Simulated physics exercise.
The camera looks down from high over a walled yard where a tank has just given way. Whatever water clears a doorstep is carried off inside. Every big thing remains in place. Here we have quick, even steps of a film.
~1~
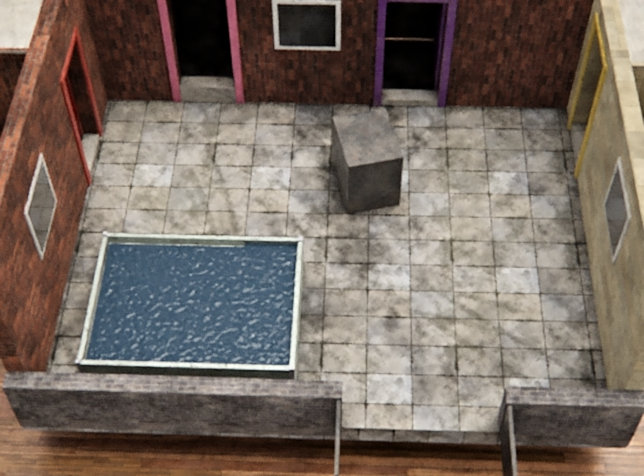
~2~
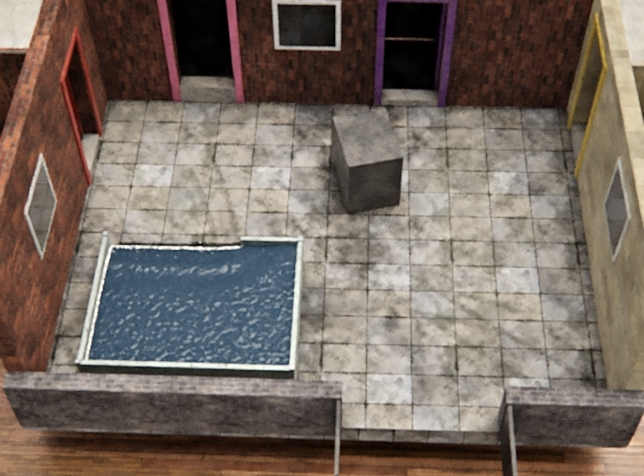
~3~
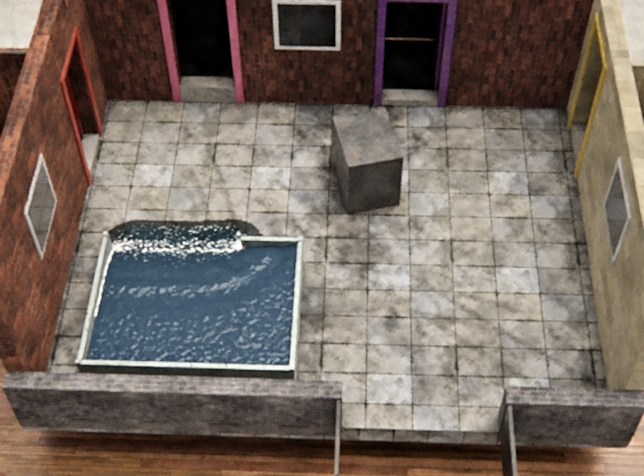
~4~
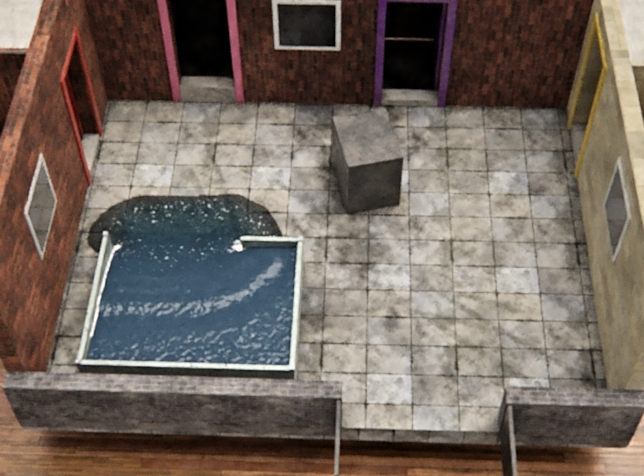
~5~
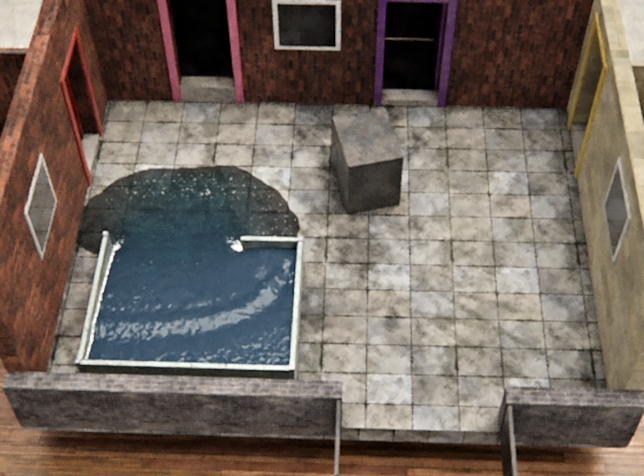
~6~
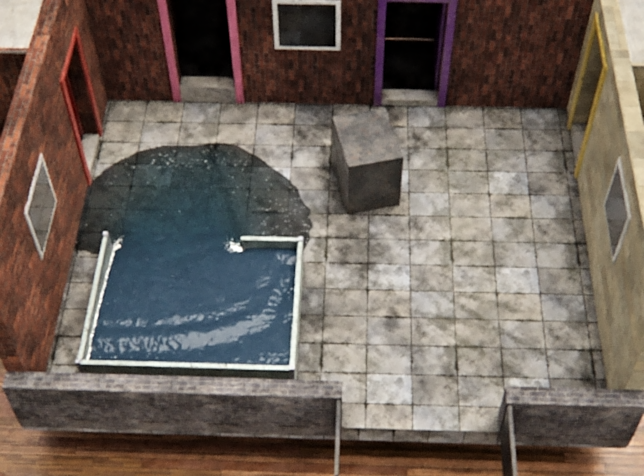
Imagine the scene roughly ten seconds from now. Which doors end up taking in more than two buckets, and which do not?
In the end the purple door will most likely keep inside the limit; the red door will most likely go past the limit; the pink door will most likely keep inside the limit; the yellow door will most likely keep inside the limit.
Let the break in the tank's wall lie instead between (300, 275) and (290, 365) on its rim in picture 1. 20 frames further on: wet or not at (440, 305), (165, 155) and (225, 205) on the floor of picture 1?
Log: Point 1 inundated; point 2 unreached; point 3 unreached.
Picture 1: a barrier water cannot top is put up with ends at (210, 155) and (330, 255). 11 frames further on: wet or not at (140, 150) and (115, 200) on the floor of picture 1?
Taking the points in order, the first is inundated and the second is inundated.
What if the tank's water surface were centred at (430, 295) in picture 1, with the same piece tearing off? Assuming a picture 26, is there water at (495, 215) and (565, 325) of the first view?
The first spot is inundated and the second is left dry.
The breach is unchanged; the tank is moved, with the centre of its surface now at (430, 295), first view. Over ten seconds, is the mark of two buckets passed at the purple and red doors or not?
Purple door is over, red door goes over.
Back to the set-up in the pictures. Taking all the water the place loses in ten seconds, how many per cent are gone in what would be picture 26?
It should be close to 25 percent by then.
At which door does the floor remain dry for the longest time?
Answer - the yellow one.
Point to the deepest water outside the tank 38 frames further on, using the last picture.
Close to (547, 130), I'd say.
A moment on, water covers 25 % of the floor; the purple door not reached, the red door wet at the sill, nothing in, the pink door wet at the sill, nothing in, the yellow door not reached.
Next, water covers 30 % of the floor; the purple door not reached, the red door under two buckets in, the pink door wet at the sill, nothing in, the yellow door not reached.
Then, water covers 40 % of the floor; the purple door wet at the sill, nothing in, the red door far over two buckets in, the pink door wet at the sill, nothing in, the yellow door not reached.
Later, water covers 65 % of the floor; the purple door wet at the sill, nothing in, the red door far over two buckets in, the pink door wet at the sill, nothing in, the yellow door wet at the sill, nothing in.
In the end, water covers 95 % of the floor; the purple door wet at the sill, nothing in, the red door far over two buckets in, the pink door wet at the sill, nothing in, the yellow door wet at the sill, nothing in.
